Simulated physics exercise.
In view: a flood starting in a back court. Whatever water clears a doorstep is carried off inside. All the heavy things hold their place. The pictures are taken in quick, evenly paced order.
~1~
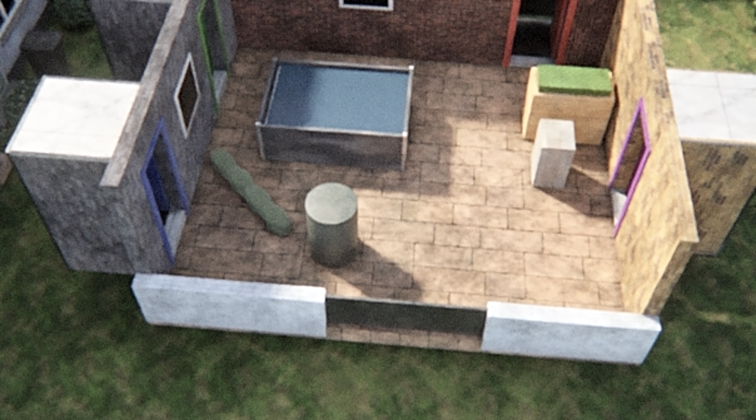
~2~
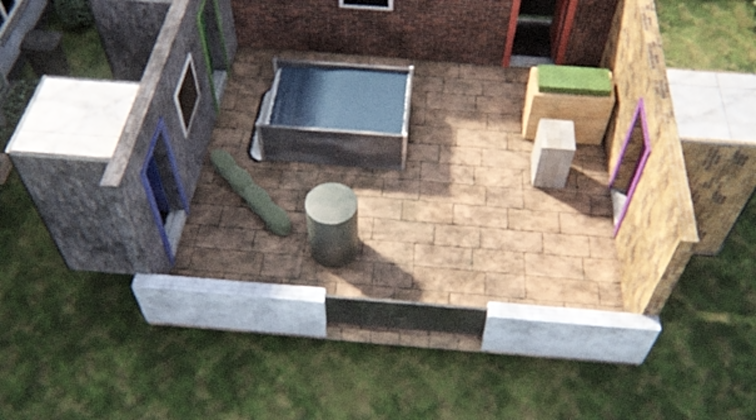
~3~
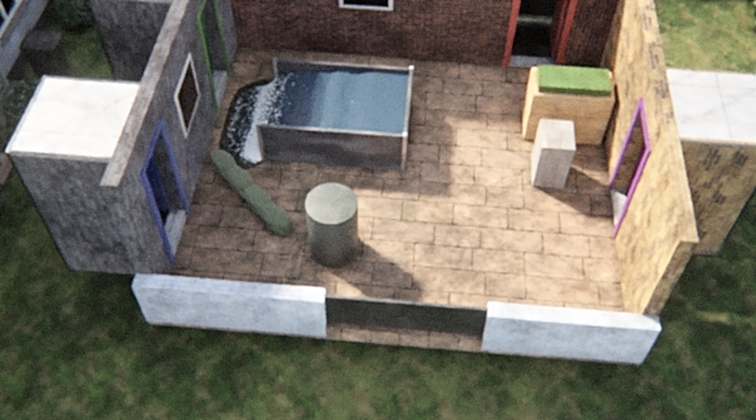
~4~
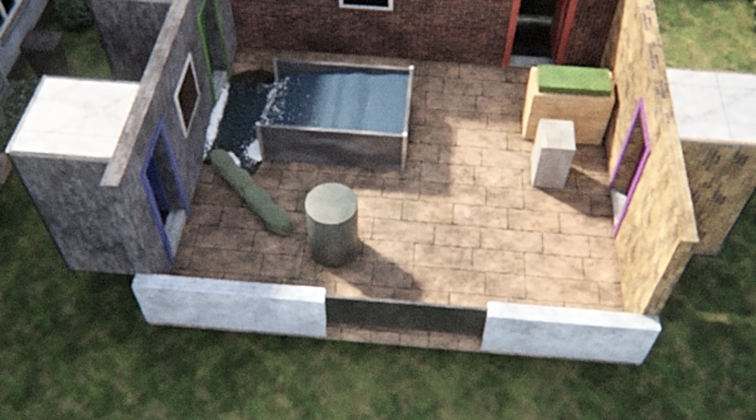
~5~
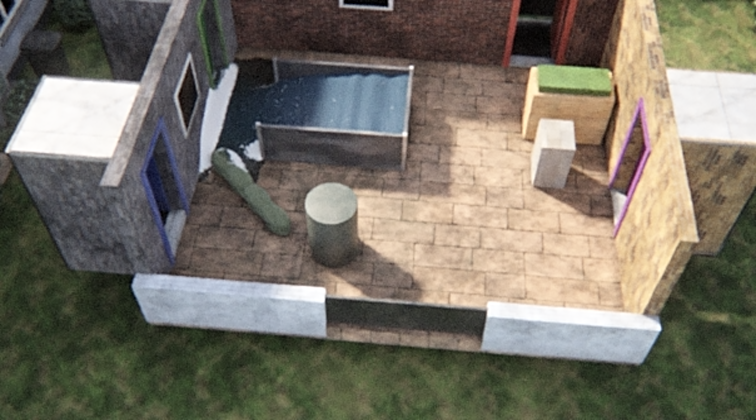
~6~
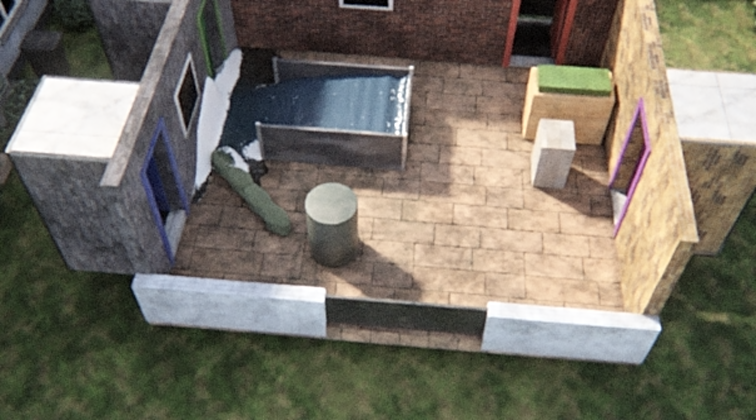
In a walled back court, water pours from the left end of a raised tank and spreads foaming against the grey wall.
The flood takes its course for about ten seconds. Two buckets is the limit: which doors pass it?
One by one: The green door will top two buckets; the blue door will not top two buckets; the purple door will top two buckets; the red door will top two buckets.
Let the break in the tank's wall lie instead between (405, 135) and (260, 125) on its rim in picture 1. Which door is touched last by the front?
The answer is the one in red.
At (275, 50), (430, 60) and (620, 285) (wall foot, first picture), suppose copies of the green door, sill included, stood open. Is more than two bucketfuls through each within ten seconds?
Exceeds the limit; falls short; falls short.
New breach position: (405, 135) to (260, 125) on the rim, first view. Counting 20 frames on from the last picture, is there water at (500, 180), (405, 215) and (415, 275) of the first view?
The first spot is soaked, the second soaked and the third soaked.
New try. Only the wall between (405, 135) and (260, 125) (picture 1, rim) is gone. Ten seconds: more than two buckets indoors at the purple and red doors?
Result - purple: Above the limit; red: Below the limit.
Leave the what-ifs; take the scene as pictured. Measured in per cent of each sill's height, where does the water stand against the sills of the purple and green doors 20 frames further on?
Estimate, in order: 0 and 110 percent.
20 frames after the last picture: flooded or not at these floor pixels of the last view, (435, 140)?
I'd say bone-dry there.
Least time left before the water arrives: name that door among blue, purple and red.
Looks like the one in blue.
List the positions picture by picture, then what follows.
The first frame shows still water in the water tank at (337, 99).
In the second frame, water pours out at (271, 113) and has run to a hidden place.
In the third frame, the front is at (252, 86), out from the gap at (272, 116).
In the fourth frame, the front is at (229, 80), out from the gap at (272, 117).
In the fifth frame, water pours out at (272, 118) and has run to (234, 63).
In the sixth frame, the front is at (238, 49), out from the gap at (272, 118).
A moment on, water covers 20 % of the floor; the green door far over two buckets in, the blue door wet at the sill, nothing in, the purple door not reached, the red door not reached.
Next, water covers 35 % of the floor; the green door far over two buckets in, the blue door wet at the sill, nothing in, the purple door not reached, the red door not reached.
Then, water covers 70 % of the floor; the green door far over two buckets in, the blue door wet at the sill, nothing in, the purple door not reached, the red door wet at the sill, nothing in.
Later, water covers 90 % of the floor; the green door far over two buckets in, the blue door wet at the sill, nothing in, the purple door under two buckets in, the red door under two buckets in.
In the end, water covers 95 % of the floor; the green door far over two buckets in, the blue door wet at the sill, nothing in, the purple door over two buckets in, the red door far over two buckets in.
